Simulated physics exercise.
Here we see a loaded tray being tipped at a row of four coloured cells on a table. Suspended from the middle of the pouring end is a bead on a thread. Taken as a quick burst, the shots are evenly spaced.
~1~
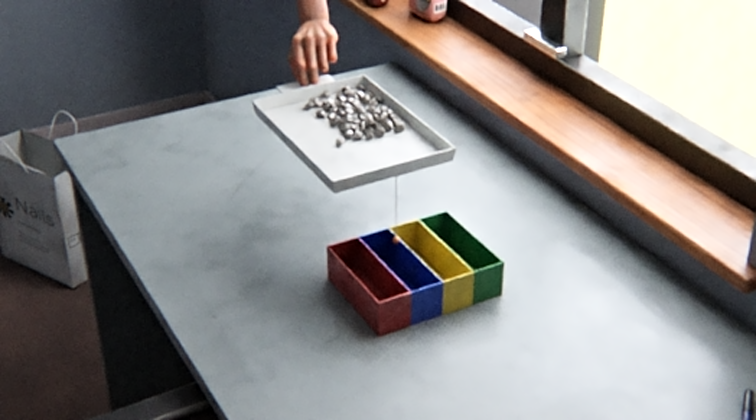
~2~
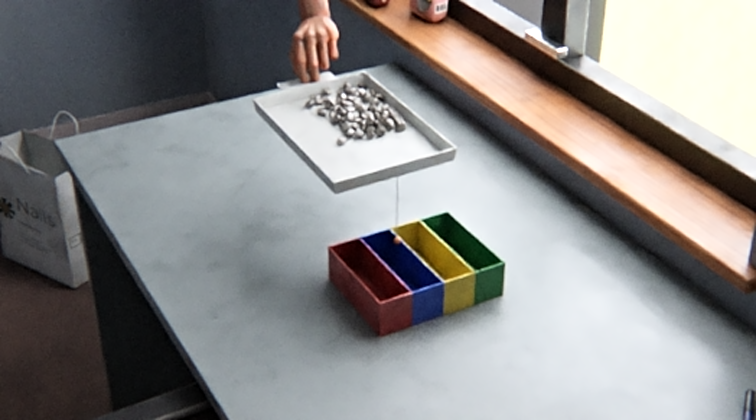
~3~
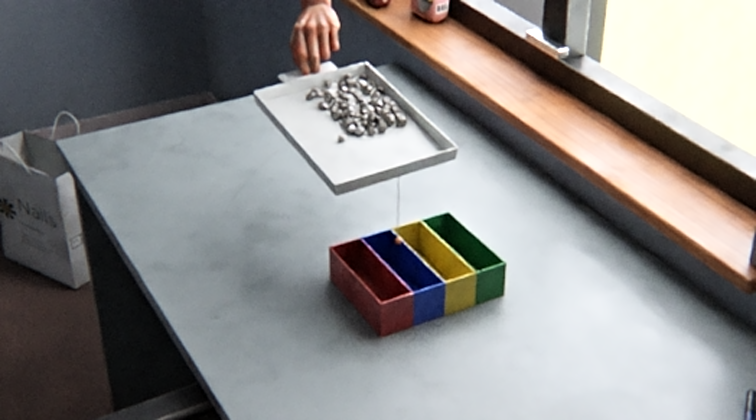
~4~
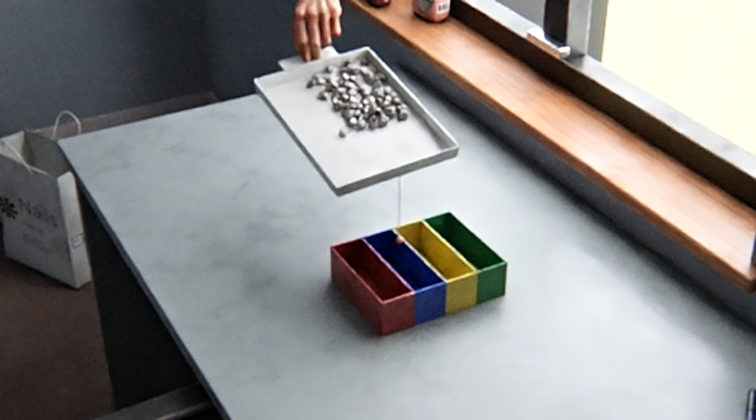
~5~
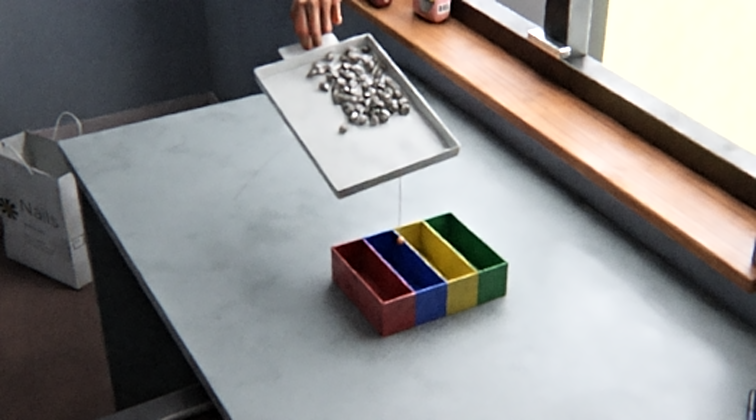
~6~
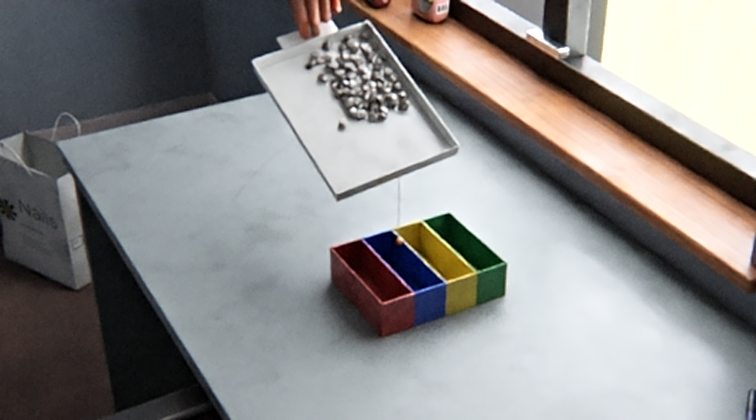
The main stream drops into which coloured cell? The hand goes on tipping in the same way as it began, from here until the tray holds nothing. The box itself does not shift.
It drops into the red cell.
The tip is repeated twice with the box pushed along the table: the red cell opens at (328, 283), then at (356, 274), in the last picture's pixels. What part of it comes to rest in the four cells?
Near 100 % and 80 %.
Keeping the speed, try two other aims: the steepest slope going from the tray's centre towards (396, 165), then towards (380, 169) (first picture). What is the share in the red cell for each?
Case one 0 %; case two 20 %.
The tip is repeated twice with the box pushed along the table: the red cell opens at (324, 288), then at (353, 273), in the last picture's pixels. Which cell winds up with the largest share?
Position one: The blue cell. Position two: The red cell.
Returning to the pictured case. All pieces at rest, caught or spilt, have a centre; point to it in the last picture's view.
Near (369, 310), more or less.
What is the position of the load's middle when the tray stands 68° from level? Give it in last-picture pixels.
The middle of the pieces sits at roughly (364, 180).
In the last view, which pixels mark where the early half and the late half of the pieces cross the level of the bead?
First roughly (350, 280), then roughly (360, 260).
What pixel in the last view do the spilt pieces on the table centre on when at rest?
Centre: Roughly (330, 328).
Soon after the last picture, tray tipped steeply; nearly all on the tray; a small part falling or outside the box.
A little later, tray tipped past a quarter turn; about a third on the tray; about a quarter in the red cell; a stray few in the blue cell; about a third falling or outside the box.
Later still, tray tipped past a quarter turn; about a third in the red cell; a small part in the blue cell; about half falling or outside the box.
At rest, tray tipped past a quarter turn; about a third in the red cell; a small part in the blue cell; none in the yellow cell; none in the green cell; about half outside the box.
